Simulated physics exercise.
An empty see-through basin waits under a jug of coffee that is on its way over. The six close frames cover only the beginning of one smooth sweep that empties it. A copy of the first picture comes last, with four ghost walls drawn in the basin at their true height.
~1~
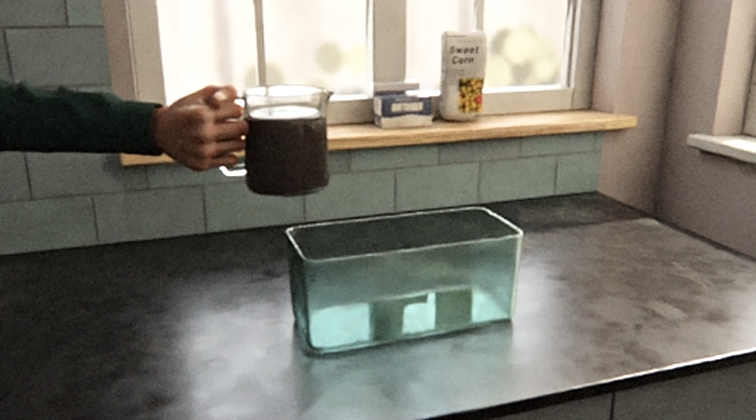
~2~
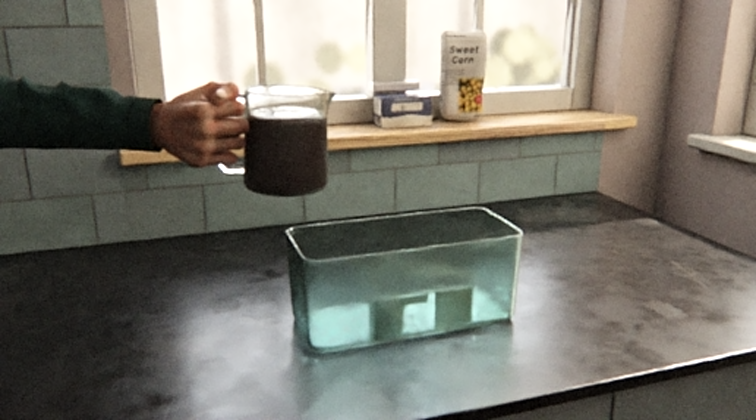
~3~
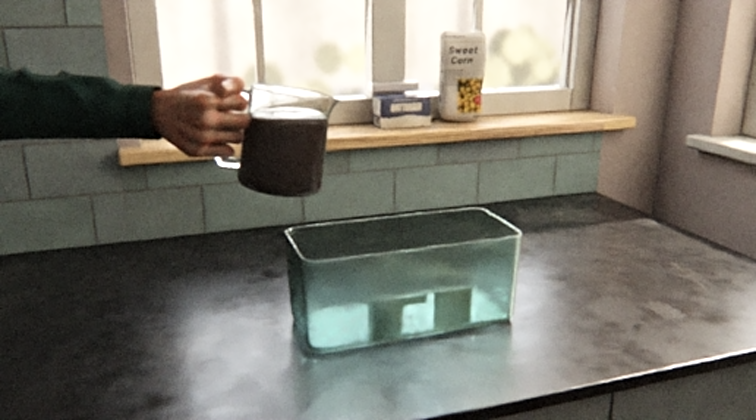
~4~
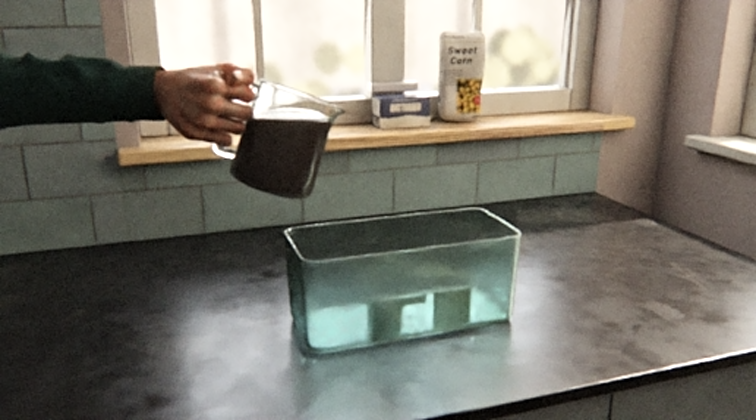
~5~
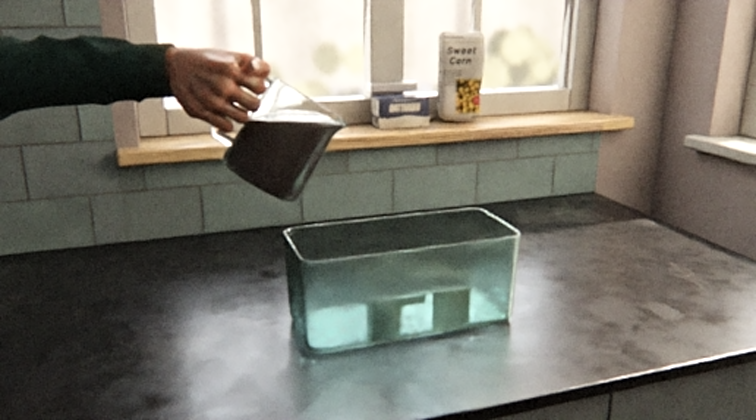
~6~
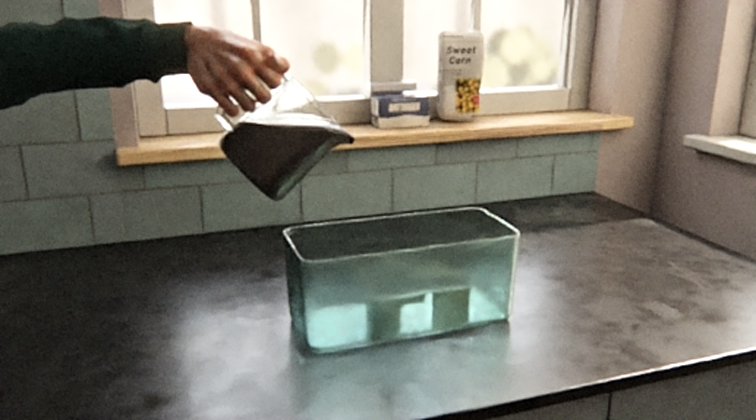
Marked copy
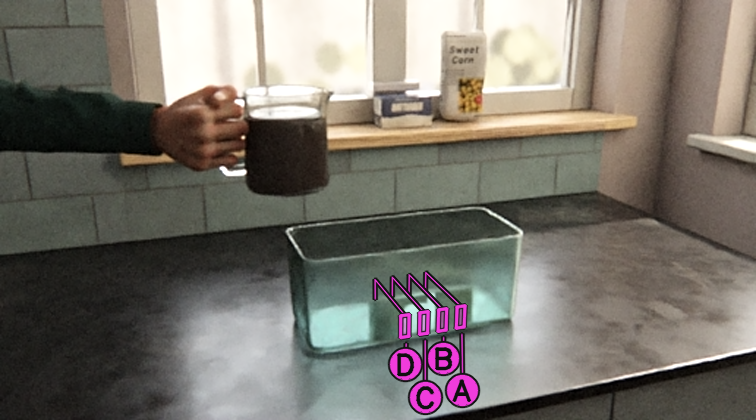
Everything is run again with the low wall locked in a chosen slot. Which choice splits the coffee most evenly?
Slot D does it best.
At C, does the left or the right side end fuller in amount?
The left side.
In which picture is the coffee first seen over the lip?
In picture 6.
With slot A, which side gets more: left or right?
The left one.
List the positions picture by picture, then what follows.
Upright, lip at (333, 91); basin from (308, 351) to (512, 317); nothing has left yet.
Tipped about 2°, lip at (334, 93); nothing has left yet.
Tipped about 9°, lip at (338, 99); nothing has left yet.
Tipped about 20°, lip at (343, 110); nothing has left yet.
Tipped about 34°, lip at (347, 125); nothing has left yet.
Tipped about 49°, lip at (347, 142); coffee is over the lip, down to (347, 142).
On the marked copy, A at (461, 333); B at (443, 337); C at (425, 340); D at (406, 343).
For slot A, about 79 % ends left of the wall and 18 % right of it; 3 % is lost outside.
For slot B, about 84 % ends left of the wall and 13 % right of it; 3 % is lost outside.
For slot C, about 72 % ends left of the wall and 21 % right of it; 7 % is lost outside.
For slot D, about 48 % ends left of the wall and 52 % right of it.
